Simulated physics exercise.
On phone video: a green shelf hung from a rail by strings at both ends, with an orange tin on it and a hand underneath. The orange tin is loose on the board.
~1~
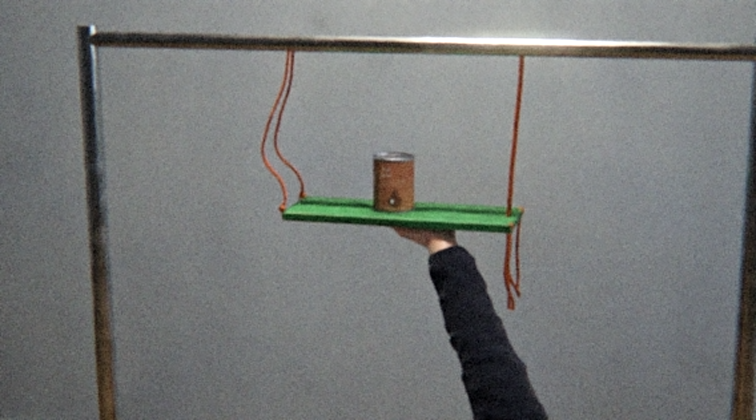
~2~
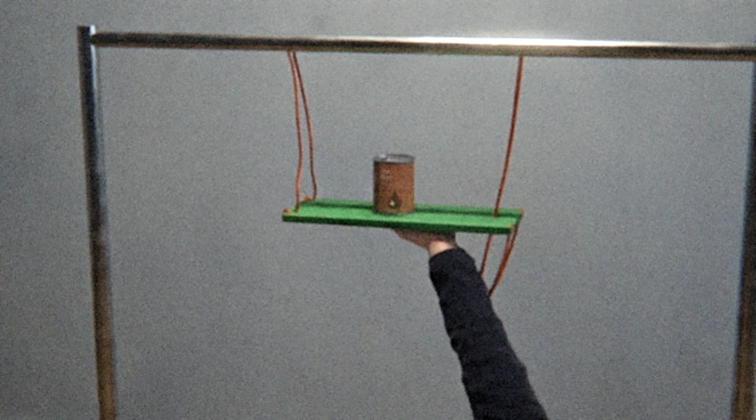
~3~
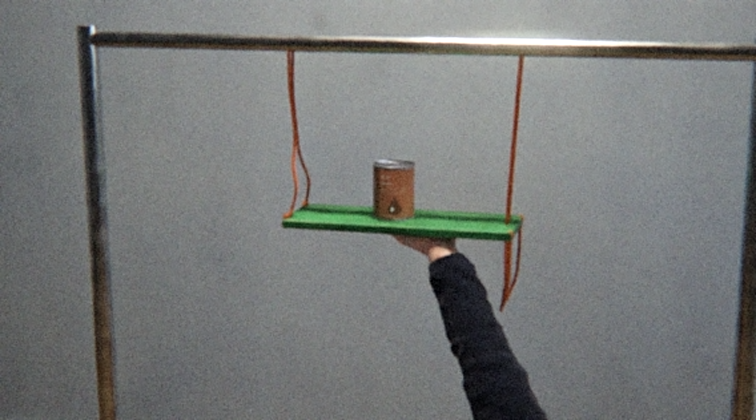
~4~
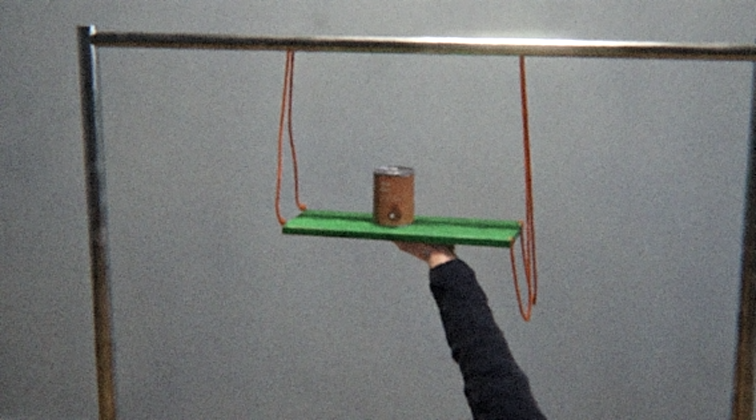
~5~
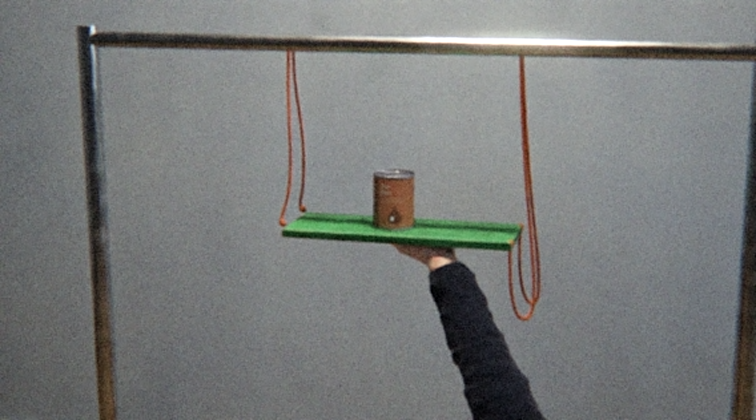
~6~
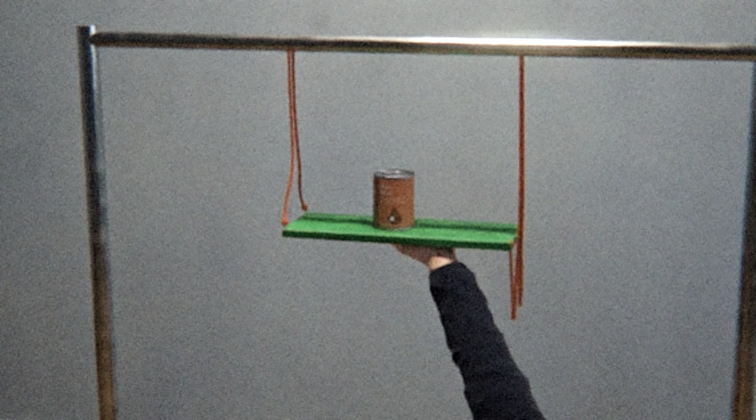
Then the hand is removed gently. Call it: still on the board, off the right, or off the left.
Off the right.
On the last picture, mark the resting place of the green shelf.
The centre lies at (339, 299).
Then, 0.60 s after the last picture, board tipped 42° down to the right; tin on the floor.
Then, 1.20 s after the last picture, board tipped 56° down to the right; tin on the floor.
At rest, board tipped 43° down to the right; tin on the floor. The orange tin goes off on the right.
